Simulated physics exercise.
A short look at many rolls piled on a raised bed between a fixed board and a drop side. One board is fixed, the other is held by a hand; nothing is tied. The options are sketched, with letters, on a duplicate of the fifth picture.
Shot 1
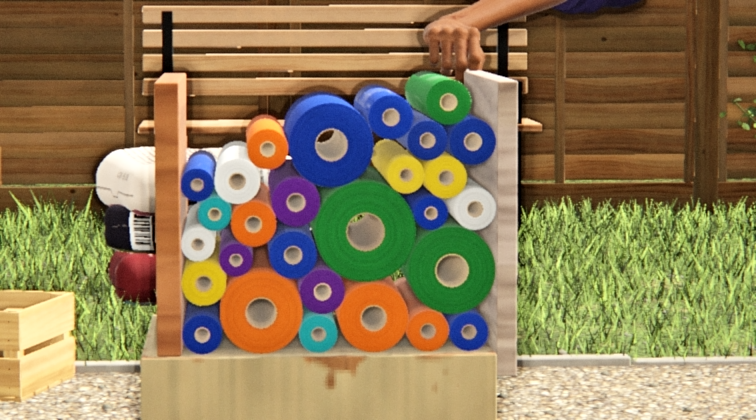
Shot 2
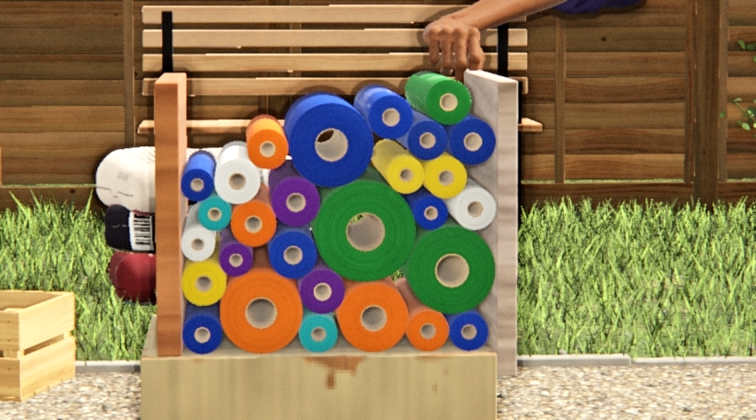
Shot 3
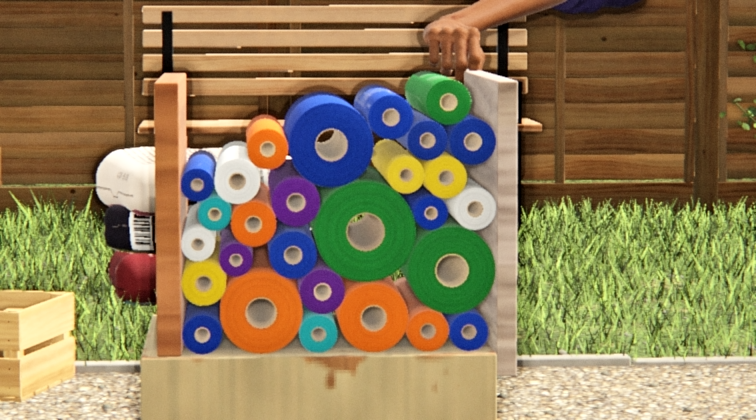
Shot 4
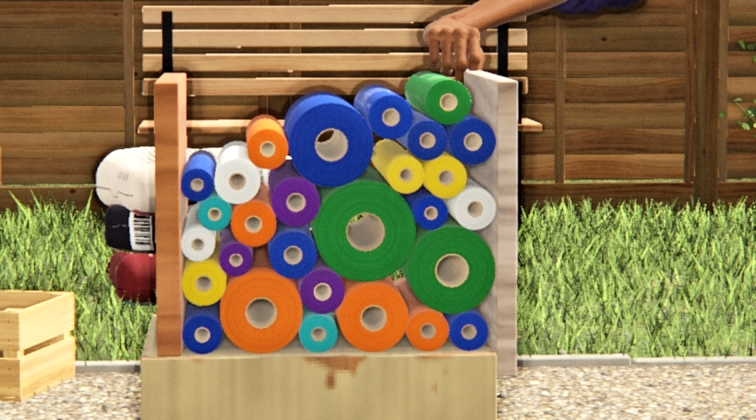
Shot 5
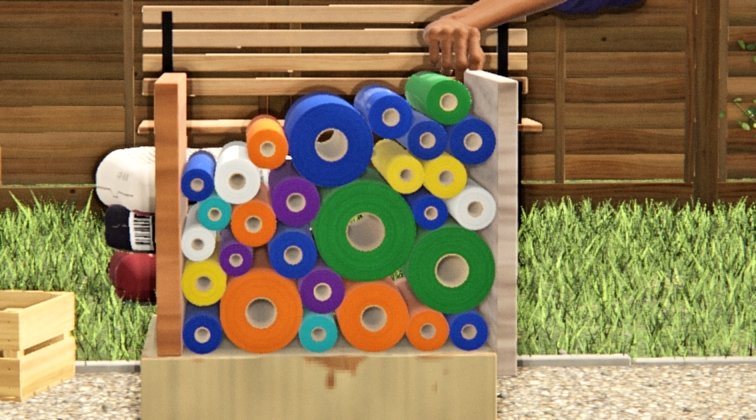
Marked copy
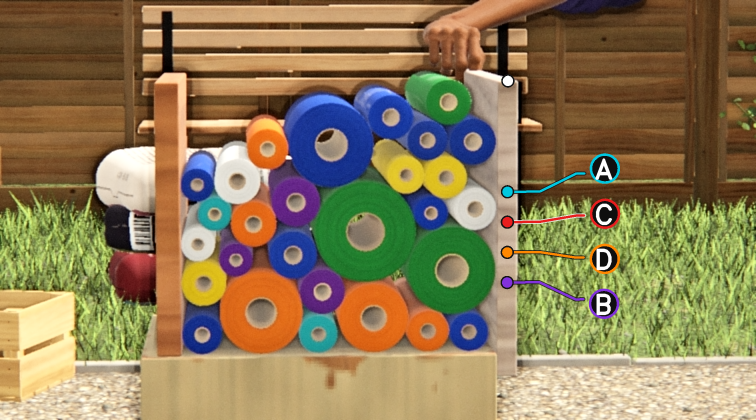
Colourful rolls sitting stacked between two upright boards, a hand resting at the top of the right board, nothing visibly moving.
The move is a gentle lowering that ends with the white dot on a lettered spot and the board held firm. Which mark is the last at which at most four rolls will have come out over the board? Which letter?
C is the limit.
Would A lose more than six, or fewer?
Fewer than six.
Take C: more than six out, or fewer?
It loses fewer than six.
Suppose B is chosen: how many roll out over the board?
At B the number is five.
On the marked copy, A at (508, 192); B at (508, 283); C at (508, 222); D at (508, 252); the white dot at (508, 81).
Taking C. A third of the way, top of the board (497, 147).
Two thirds of the way, top of the board (496, 220).
When it is over, top of the board (496, 221), two out over the board.
As for the rest, A none out over the board; B five out over the board; D five out over the board.
